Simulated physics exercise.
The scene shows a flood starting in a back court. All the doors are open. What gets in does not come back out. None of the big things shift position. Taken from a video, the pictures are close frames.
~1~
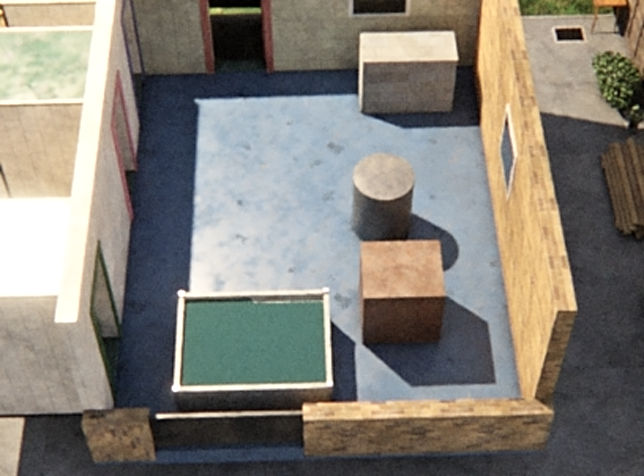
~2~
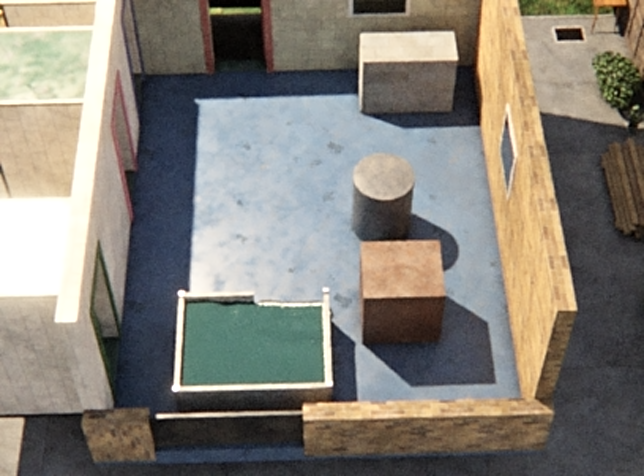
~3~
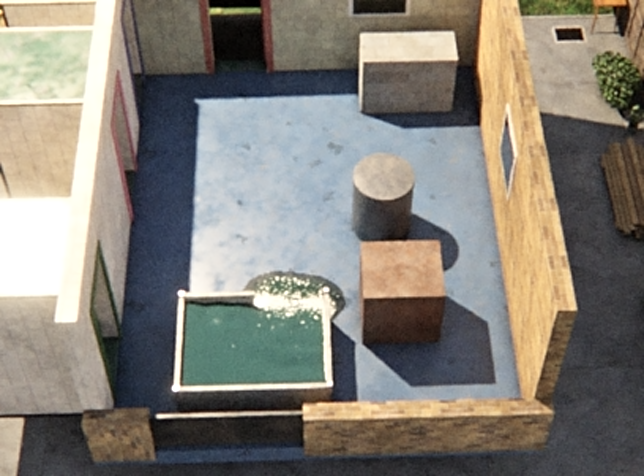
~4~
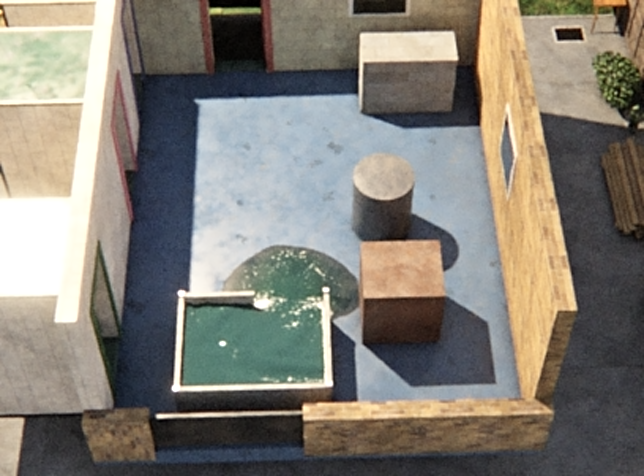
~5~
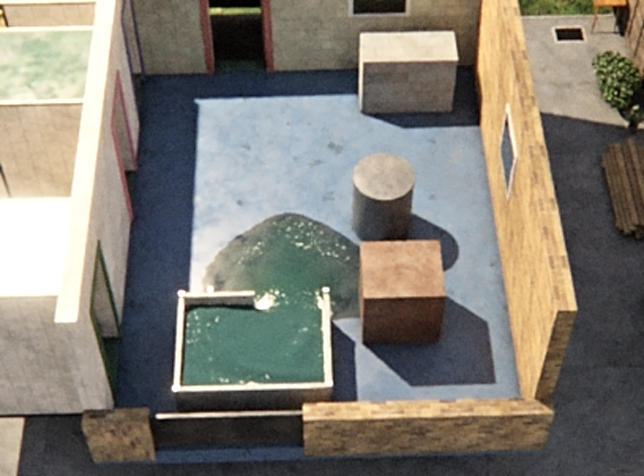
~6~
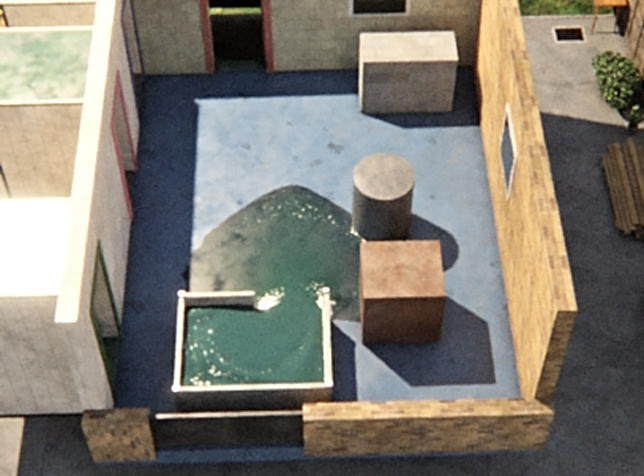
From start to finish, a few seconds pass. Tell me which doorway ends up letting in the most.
That would be the red doorway.
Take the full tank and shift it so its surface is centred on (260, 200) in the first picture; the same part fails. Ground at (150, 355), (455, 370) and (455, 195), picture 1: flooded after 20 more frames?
In order: Unreached, unreached, reached.
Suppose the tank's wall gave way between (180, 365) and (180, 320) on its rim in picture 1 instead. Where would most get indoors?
Answer: The green-painted one.
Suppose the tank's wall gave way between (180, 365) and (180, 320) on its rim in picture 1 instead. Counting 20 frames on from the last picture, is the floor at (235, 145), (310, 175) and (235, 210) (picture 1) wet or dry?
Going through them in turn, I'd call them sodden, spared and sodden.
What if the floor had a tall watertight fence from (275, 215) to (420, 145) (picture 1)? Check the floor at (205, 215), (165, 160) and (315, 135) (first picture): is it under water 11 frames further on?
Taking the three spots in turn: Swamped, swamped, spared.
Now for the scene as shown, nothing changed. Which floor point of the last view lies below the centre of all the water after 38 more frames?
I would point to (291, 204).
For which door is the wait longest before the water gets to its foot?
That would be the door marked green.
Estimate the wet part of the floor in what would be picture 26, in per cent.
Close to 65 %.
A moment on, water covers 35 % of the floor; green door not reached, pink door not reached, blue door not reached, red door not reached.
Next, water covers 55 % of the floor; green door not reached, pink door wet at the sill, nothing in, blue door not reached, red door a trickle in.
Then, water covers 65 % of the floor; green door not reached, pink door a trickle in, blue door wet at the sill, nothing in, red door some in.
Later, water covers 75 % of the floor; green door not reached, pink door a trickle in, blue door wet at the sill, nothing in, red door a lot in.
In the end, water covers 95 % of the floor; green door wet at the sill, nothing in, pink door some in, blue door wet at the sill, nothing in, red door a lot in; the red door has let in the most.
